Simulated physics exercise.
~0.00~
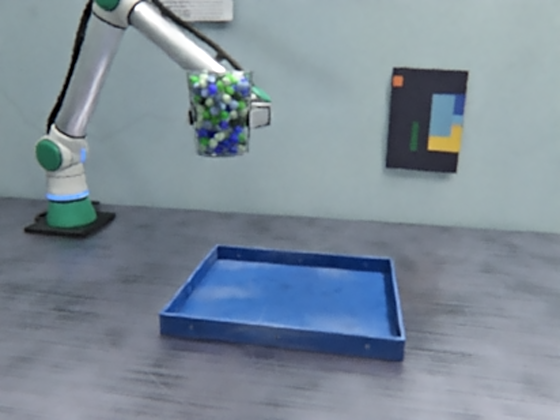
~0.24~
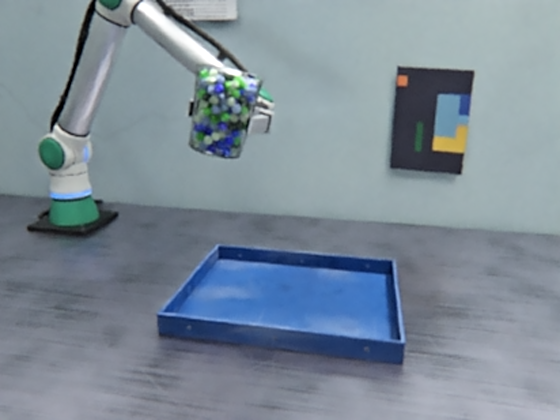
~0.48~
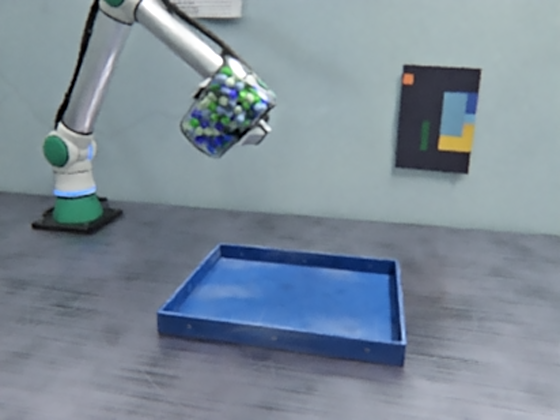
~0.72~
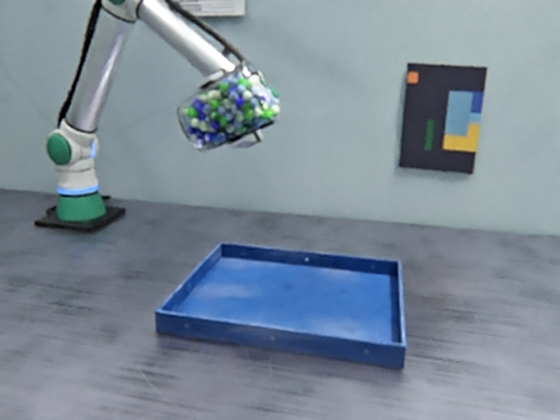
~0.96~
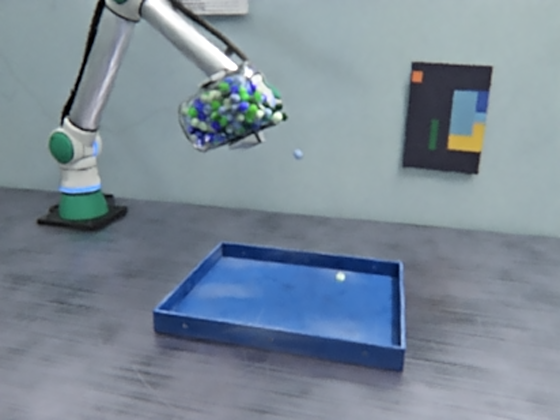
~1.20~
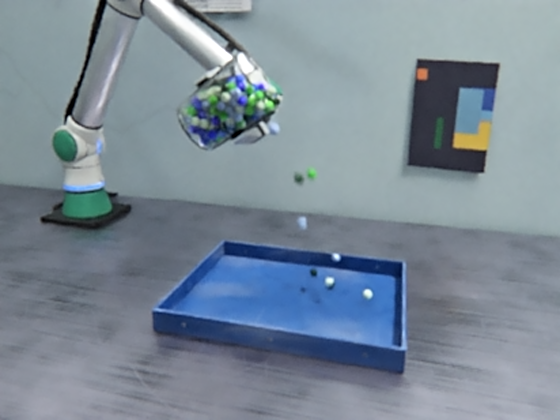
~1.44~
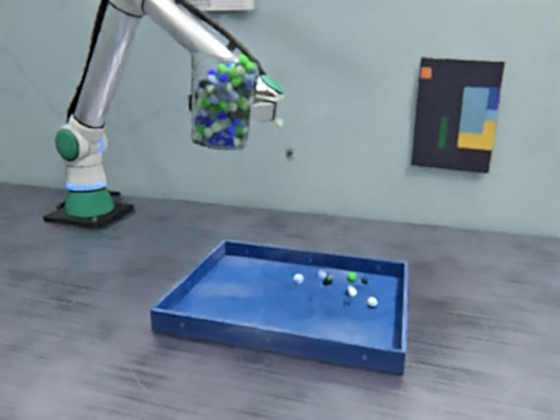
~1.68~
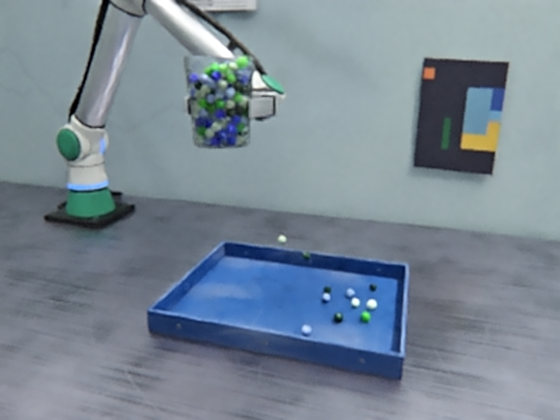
Above a blue tray on a grey table, a robot arm tipped a clear cup packed with green, blue and white balls until a few dropped into the tray, then turned it upright again, still mostly full, as the last ones fell.
